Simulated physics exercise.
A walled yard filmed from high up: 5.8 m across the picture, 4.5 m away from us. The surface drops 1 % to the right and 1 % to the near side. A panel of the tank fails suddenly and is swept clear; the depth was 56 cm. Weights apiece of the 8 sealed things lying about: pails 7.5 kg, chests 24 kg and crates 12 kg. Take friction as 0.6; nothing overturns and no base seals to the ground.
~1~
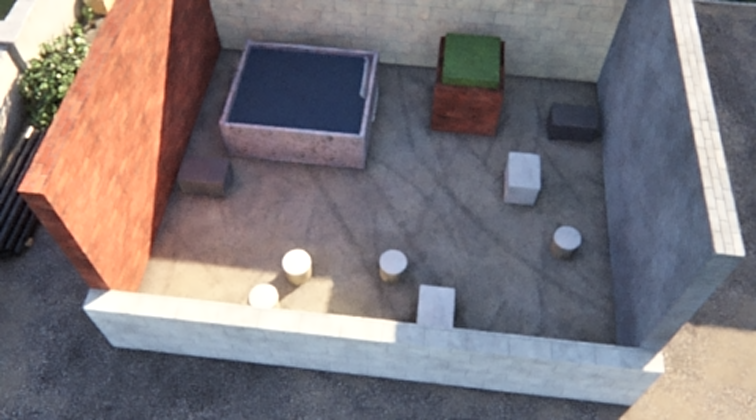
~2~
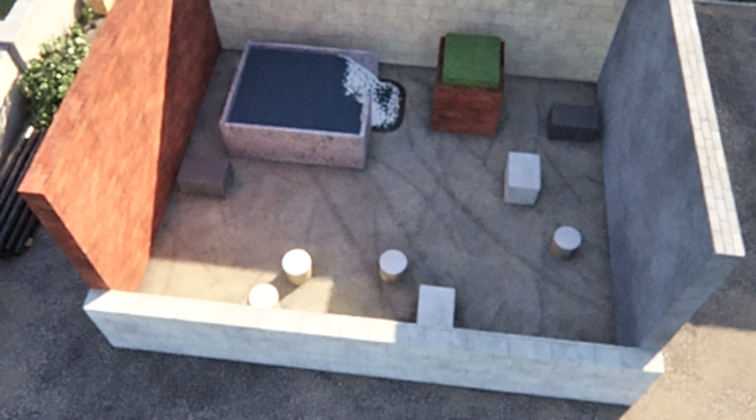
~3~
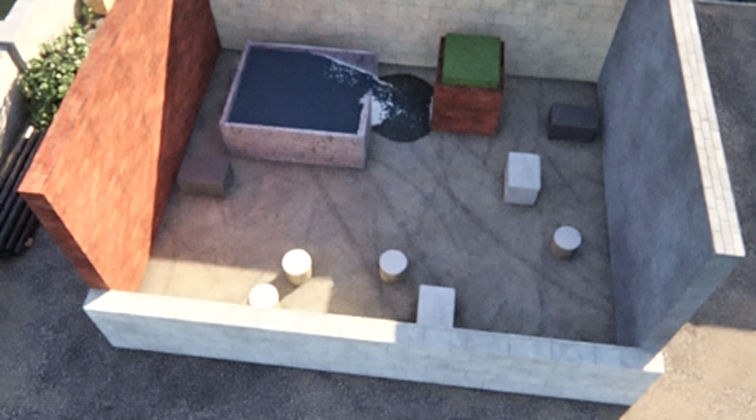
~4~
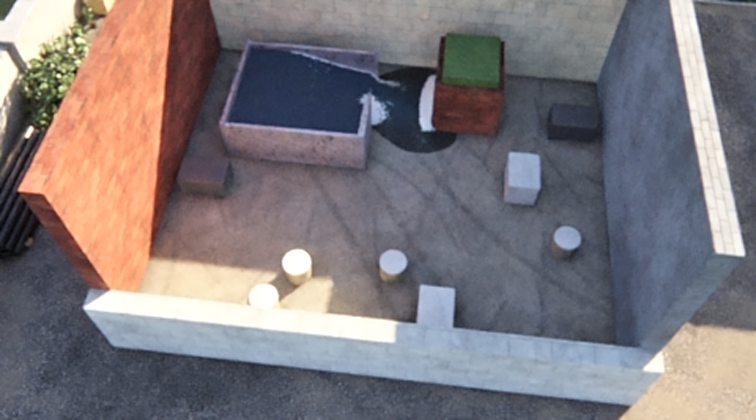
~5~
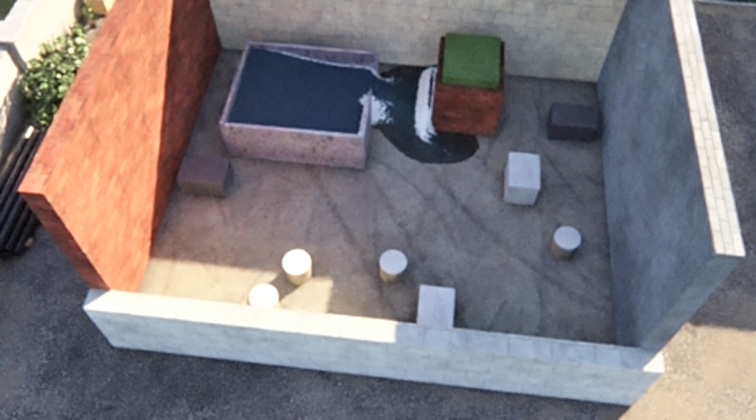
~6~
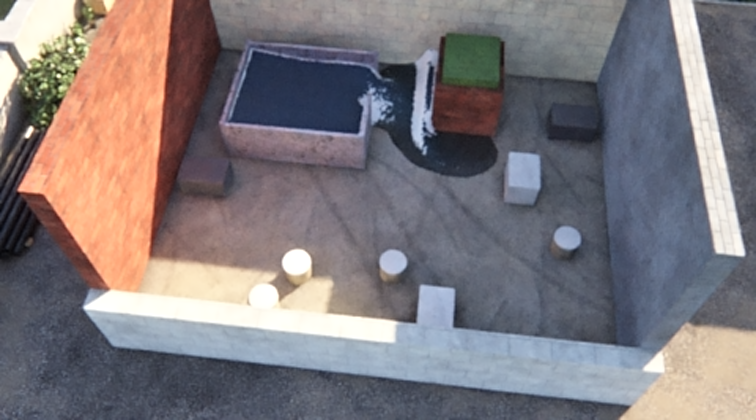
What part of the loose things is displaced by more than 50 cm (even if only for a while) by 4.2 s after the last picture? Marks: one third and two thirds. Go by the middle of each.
That comes to less than a third.
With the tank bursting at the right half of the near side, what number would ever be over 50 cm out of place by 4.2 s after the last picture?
Then 5.
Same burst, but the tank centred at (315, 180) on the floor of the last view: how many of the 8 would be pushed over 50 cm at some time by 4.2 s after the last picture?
Then 4.
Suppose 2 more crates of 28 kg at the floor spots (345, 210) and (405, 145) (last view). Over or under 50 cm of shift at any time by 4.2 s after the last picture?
In that order: Under, more.
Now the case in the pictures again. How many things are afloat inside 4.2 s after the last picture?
I count 0.
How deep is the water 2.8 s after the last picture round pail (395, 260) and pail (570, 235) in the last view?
About 4 and 3 cm.
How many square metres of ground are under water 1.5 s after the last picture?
About 14 m2.
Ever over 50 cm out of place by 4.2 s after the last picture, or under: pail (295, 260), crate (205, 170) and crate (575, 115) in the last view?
In turn: Less, past it, past it.
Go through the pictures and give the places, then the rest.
The first picture shows a pail at (568, 237) rests on the ground; a pail at (393, 261), on the bottom; water covers 2.6 m2; 0 of 8 have shifted.
The second picture shows a pail at (568, 237) rests on the ground; a pail at (393, 261) rests on the ground; water covers 3.0 m2; 0 of 8 have shifted.
The third picture shows a pail at (568, 237) rests on the ground; a pail at (393, 261), on the bottom; water covers 3.6 m2; 0 of 8 have shifted.
The fourth picture shows a pail at (568, 237), on the bottom; a pail at (393, 261), on the bottom; water covers 3.9 m2; 0 of 8 have shifted.
The fifth picture shows a pail at (568, 237), on the bottom; a pail at (393, 261), on the bottom; water covers 4.3 m2; 0 of 8 have shifted.
The sixth picture shows a pail at (568, 237) rests on the ground; a pail at (393, 261) rests on the ground; water covers 4.7 m2; 0 of 8 have shifted.
Then, 0.4 s after the last picture 0 of 8 are over 50 cm from their spots; 0 afloat.
Then, 1.5 s after the last picture 0 of 8 are over 50 cm from their spots; 0 afloat.
Then, 2.8 s after the last picture 1 of 8 are over 50 cm from their spots; 0 afloat.
Then, 4.2 s after the last picture 2 of 8 are over 50 cm from their spots, and 2 have been at some point; 0 afloat.
